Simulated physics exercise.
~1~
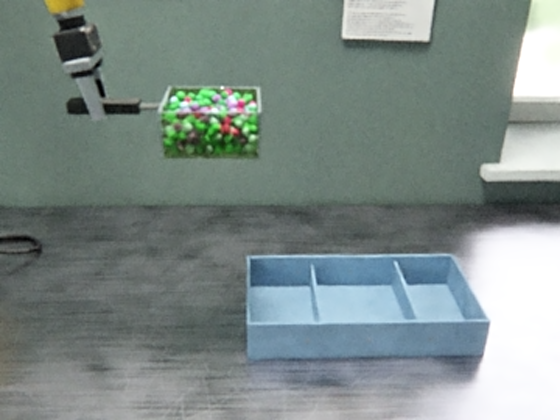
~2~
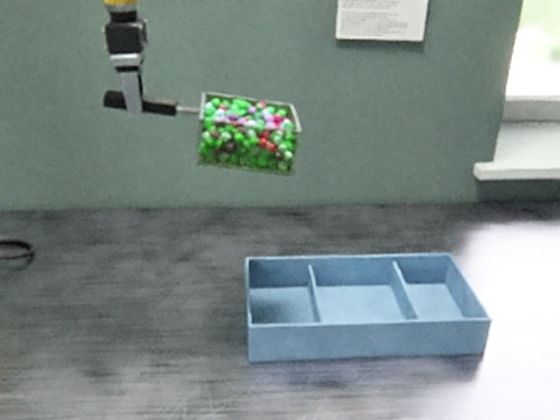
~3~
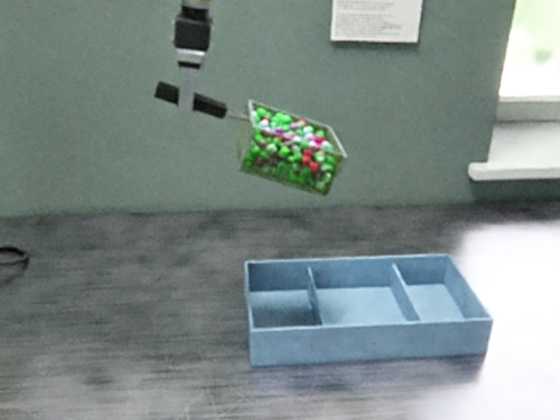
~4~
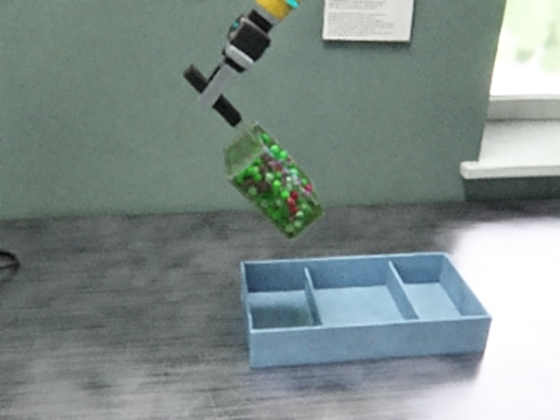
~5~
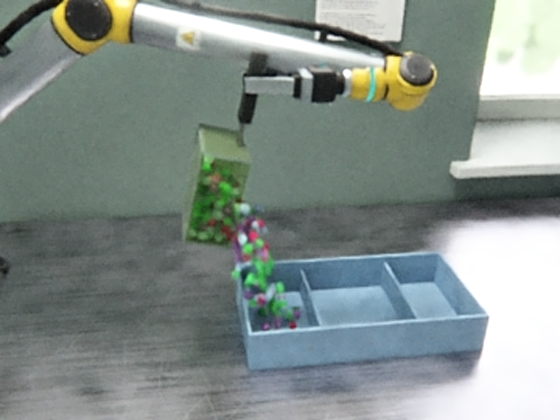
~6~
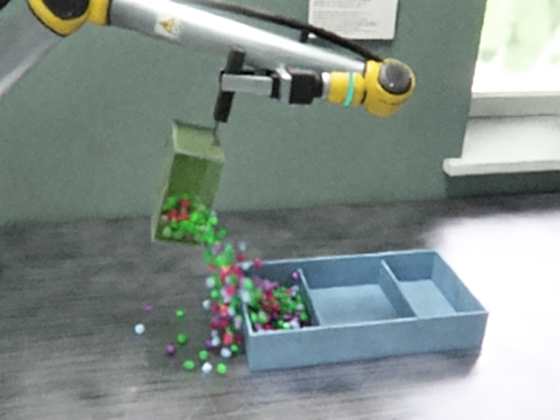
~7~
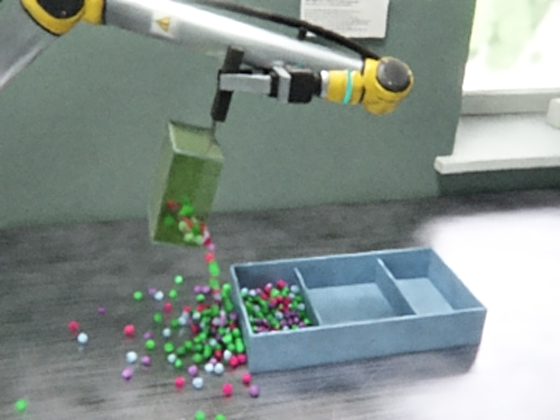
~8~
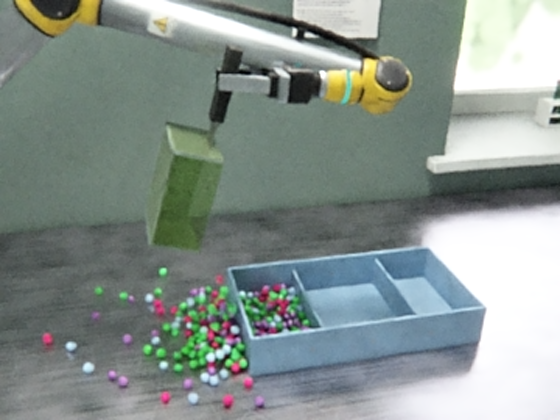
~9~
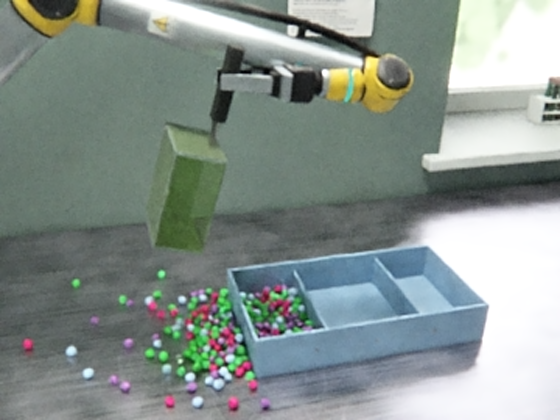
A yellow and silver robot arm holds a clear box full of small green, red, pink and purple balls above a dark grey table, seen from the side against a green wall. A blue tray with three compartments sits below, near a bright window on the right. The arm carries the box rightward, tipping it steeply, then swings it round so the balls pour out while the box moves back left. Some land in the tray's left compartment, and many spill onto the table beside it. Finally, the emptied box hangs tilted and still above the scattered balls.
